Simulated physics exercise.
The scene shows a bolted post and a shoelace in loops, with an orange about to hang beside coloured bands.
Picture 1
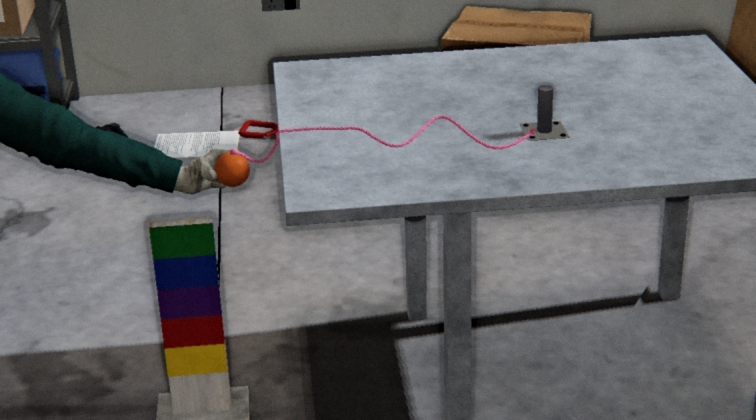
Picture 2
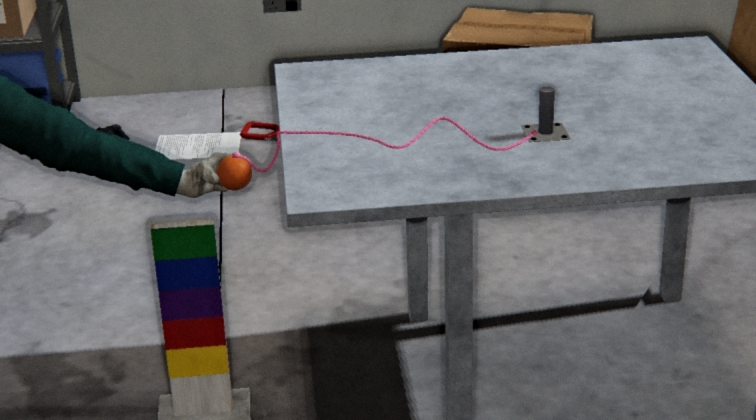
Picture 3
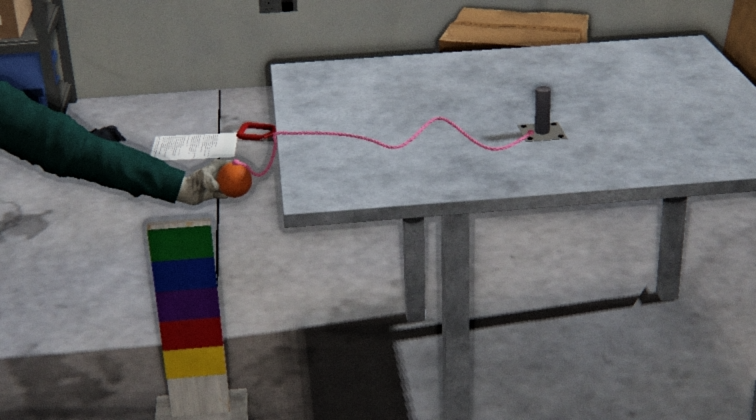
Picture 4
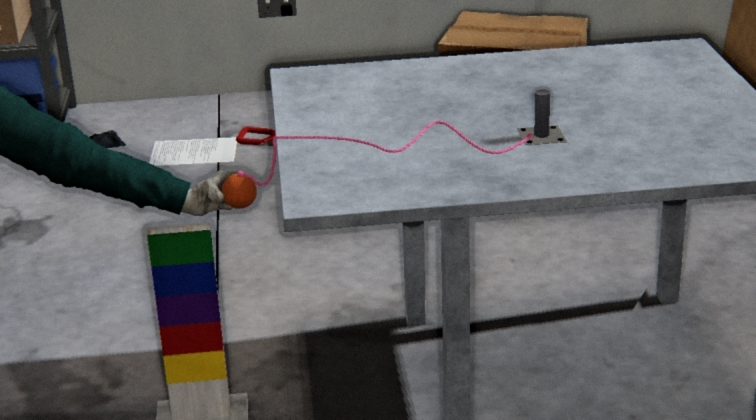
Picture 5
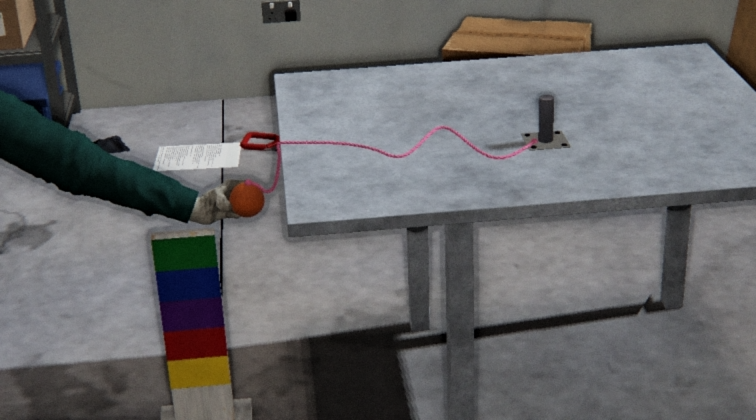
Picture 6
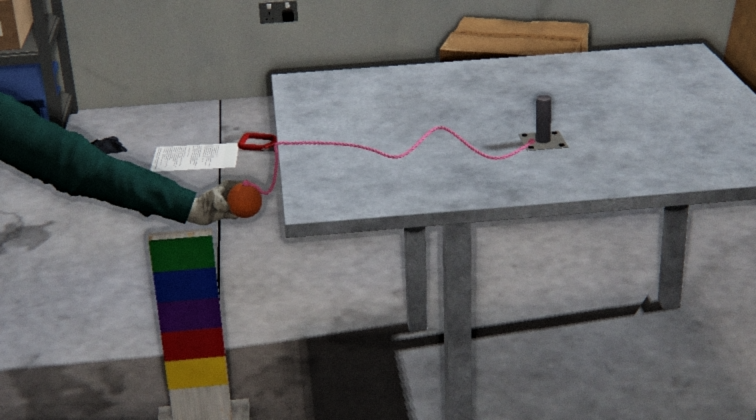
A gloved hand lowers an orange ball on a pink string slightly beside coloured bands.
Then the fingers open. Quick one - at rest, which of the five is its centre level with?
At red.
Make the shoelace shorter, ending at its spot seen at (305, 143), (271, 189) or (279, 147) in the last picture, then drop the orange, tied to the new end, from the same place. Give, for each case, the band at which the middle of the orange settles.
Lab note - try 1: Green; try 2: Purple; try 3: Blue.
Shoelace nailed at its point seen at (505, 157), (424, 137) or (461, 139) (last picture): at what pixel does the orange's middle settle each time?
Taking them in turn, I'd expect around (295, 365), (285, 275) and finally (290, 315).
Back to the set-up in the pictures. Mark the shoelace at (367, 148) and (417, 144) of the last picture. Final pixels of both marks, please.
To (280, 185) for the first and to (329, 155) for the second.
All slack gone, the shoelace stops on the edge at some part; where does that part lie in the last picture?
About (384, 155).
Early on, orange near (301, 331); level with red.
Midway, orange near (297, 352); level with red.
Finally, orange near (295, 350); level with red. At red.
